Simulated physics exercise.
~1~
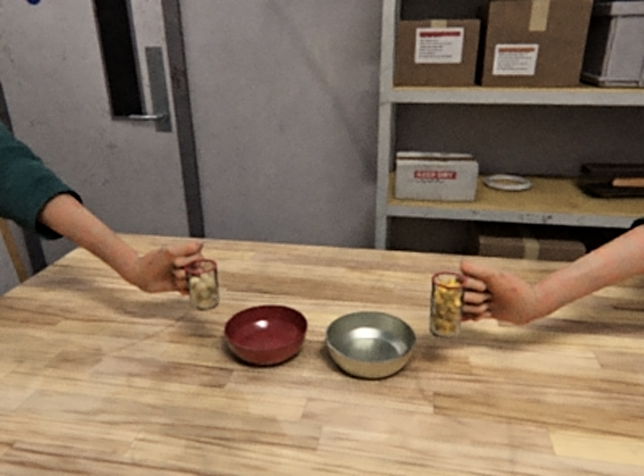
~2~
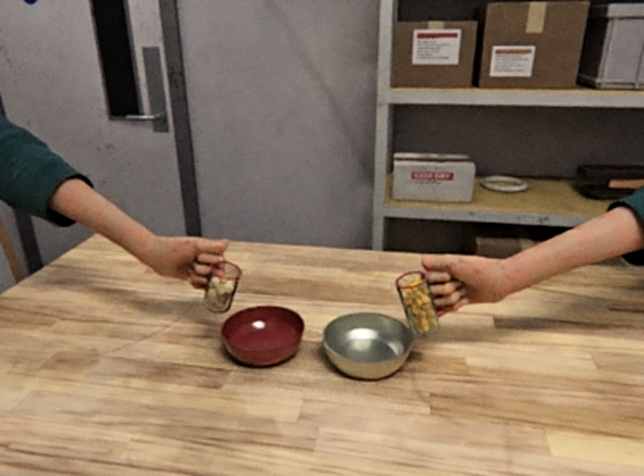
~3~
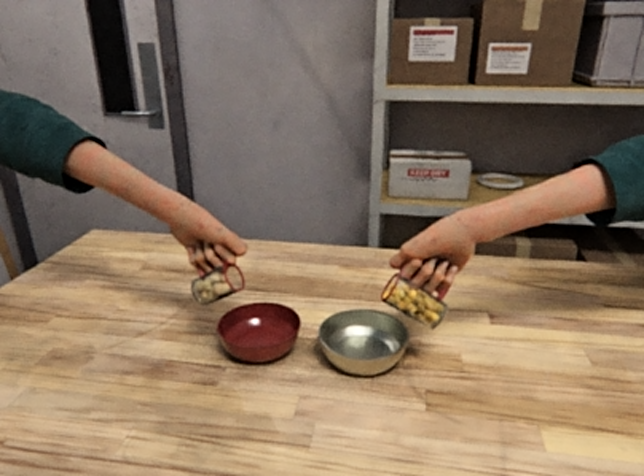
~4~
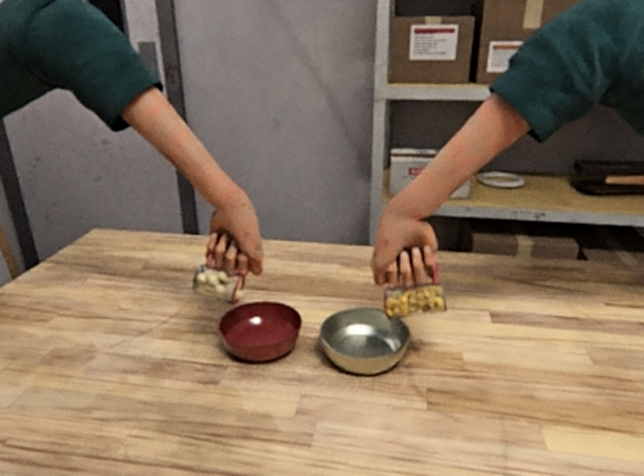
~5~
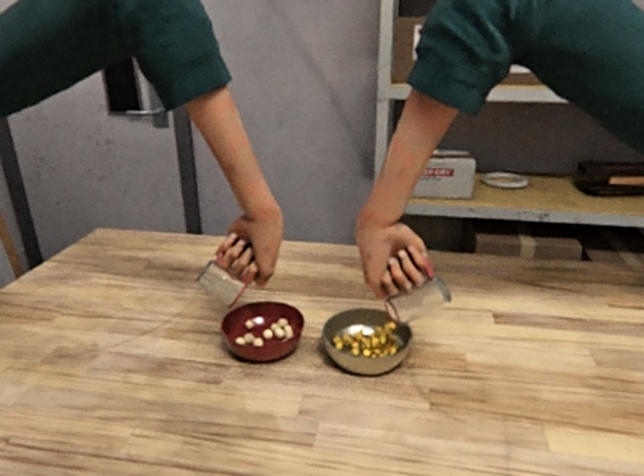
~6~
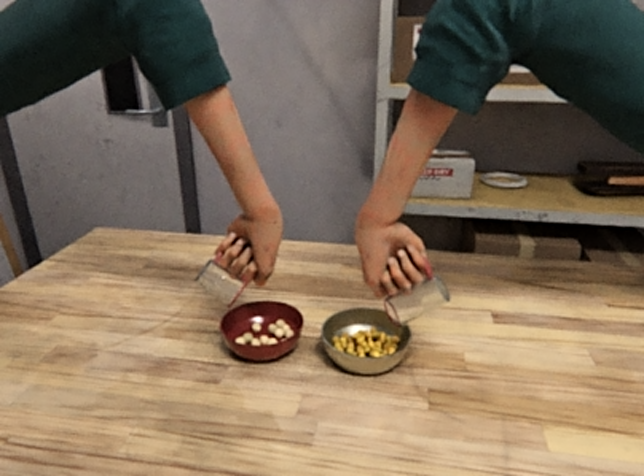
We see two hands holding small clear cups of pale and yellow pieces beside a red bowl and a metal bowl on a wooden table. The hands move inward and tip the cups over, and all the pieces drop into the bowls, none landing outside.
